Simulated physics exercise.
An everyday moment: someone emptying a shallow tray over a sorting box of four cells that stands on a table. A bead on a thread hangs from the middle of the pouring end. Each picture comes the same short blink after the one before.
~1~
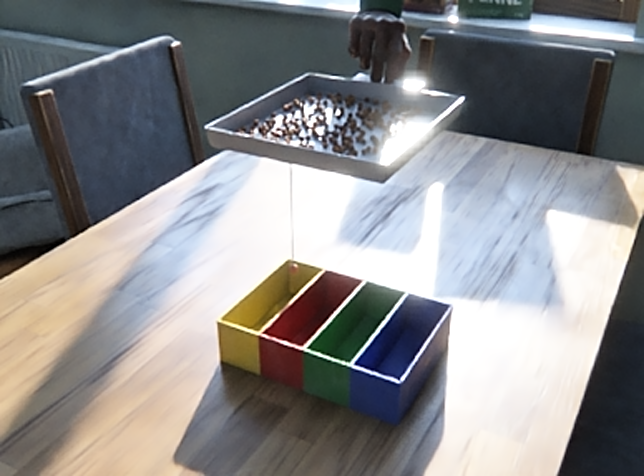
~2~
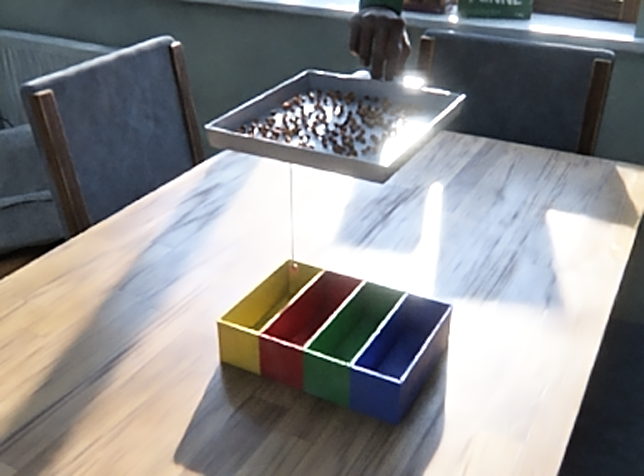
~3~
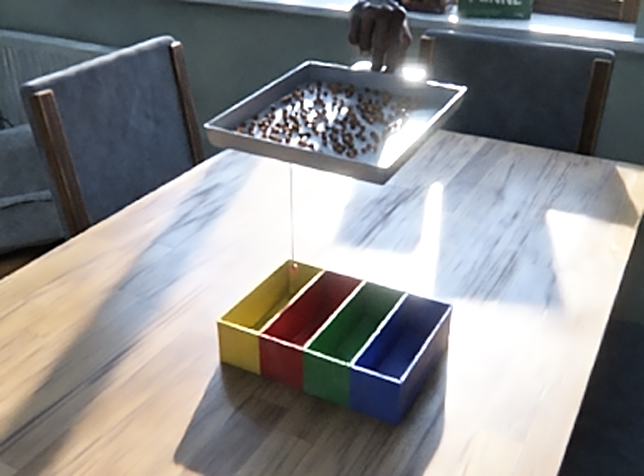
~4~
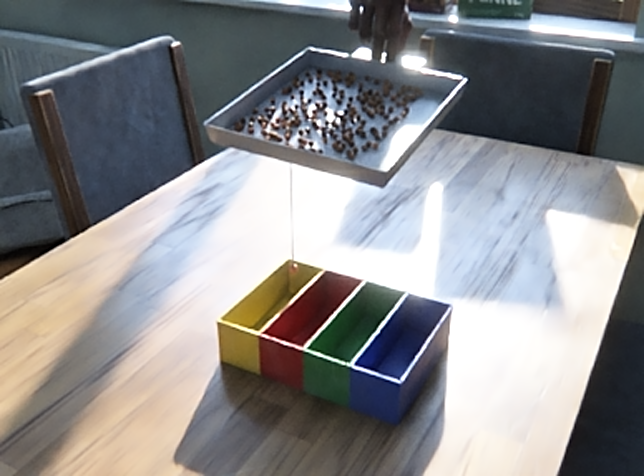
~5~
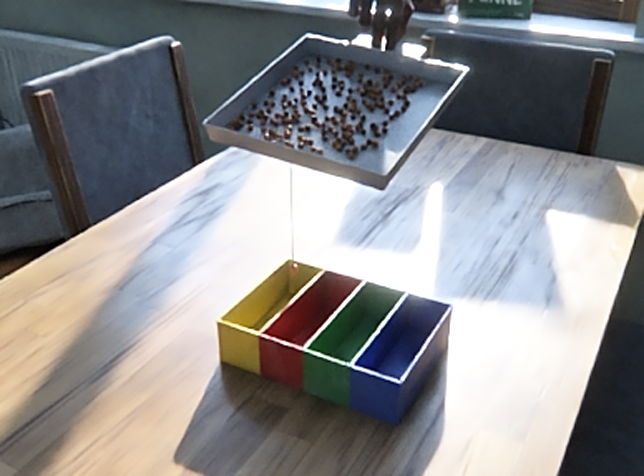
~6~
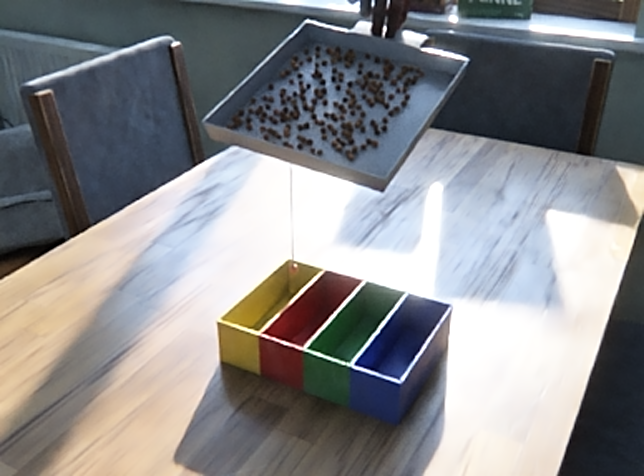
A hand at the far edge held a shallow tray of small brown balls above a box with yellow, red, green and blue cells, then gradually raised the back, tilting the tray toward the front.
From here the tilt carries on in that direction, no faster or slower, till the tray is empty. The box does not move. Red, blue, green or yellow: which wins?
Most goes to the green cell.
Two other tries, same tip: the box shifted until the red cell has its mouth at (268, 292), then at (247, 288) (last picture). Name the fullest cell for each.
In turn: The blue one; the cell in blue.
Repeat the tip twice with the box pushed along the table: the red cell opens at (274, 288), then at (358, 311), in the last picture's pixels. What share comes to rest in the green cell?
Near 30 % and 10 %.
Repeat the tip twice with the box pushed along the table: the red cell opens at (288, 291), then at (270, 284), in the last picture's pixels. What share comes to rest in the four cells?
Near 100 % and 90 %.
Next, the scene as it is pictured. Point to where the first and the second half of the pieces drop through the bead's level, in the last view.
At about (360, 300), then at (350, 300).
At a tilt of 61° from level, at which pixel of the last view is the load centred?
Roughly at (332, 168).
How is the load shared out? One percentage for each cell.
Yellow cell: 10 %, red cell: 20 %, green cell: 60 %, blue cell: 0 %.
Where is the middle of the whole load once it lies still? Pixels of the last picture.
Roughly at (348, 353).
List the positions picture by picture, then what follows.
Corners of the pouring end (210, 127) and (384, 162), level; middle of the load (326, 125), cereal balls; bead on its thread (293, 269); yellow cell (239, 343); red cell (281, 358); green cell (327, 374); blue cell (375, 391), in the first frame.
Corners of the pouring end (210, 126) and (384, 163), level; middle of the load (326, 124), in the second frame.
Corners of the pouring end (209, 125) and (384, 165), tipped barely, lowest at the right corner; middle of the load (326, 119), in the third frame.
Corners of the pouring end (209, 123) and (384, 169), tipped a little, lowest at the right corner; middle of the load (326, 113), in the fourth frame.
Corners of the pouring end (208, 122) and (384, 172), tipped a little, lowest at the right corner; middle of the load (326, 107), in the fifth frame.
Corners of the pouring end (207, 121) and (383, 176), tipped clearly, lowest at the right corner; middle of the load (325, 102); yellow cell (239, 343); red cell (281, 358); green cell (327, 374); blue cell (375, 391), in the sixth frame.
Just after the last frame, tray tipped steeply; almost all on the tray; just a few in the green cell; just a few falling or outside the box.
A moment on, tray tipped past a quarter turn; the larger part on the tray; about a tenth in the green cell; just a few in the blue cell; just a few in the red cell; just a few in the yellow cell; about a tenth falling or outside the box.
Further on, tray tipped past a quarter turn; roughly two thirds in the green cell; roughly a quarter in the red cell; about a tenth in the yellow cell; just a few in the blue cell; just a few falling or outside the box.
When it is over, tray tipped past a quarter turn; roughly two thirds in the green cell; roughly a quarter in the red cell; about a tenth in the yellow cell; just a few in the blue cell; just a few outside the box.
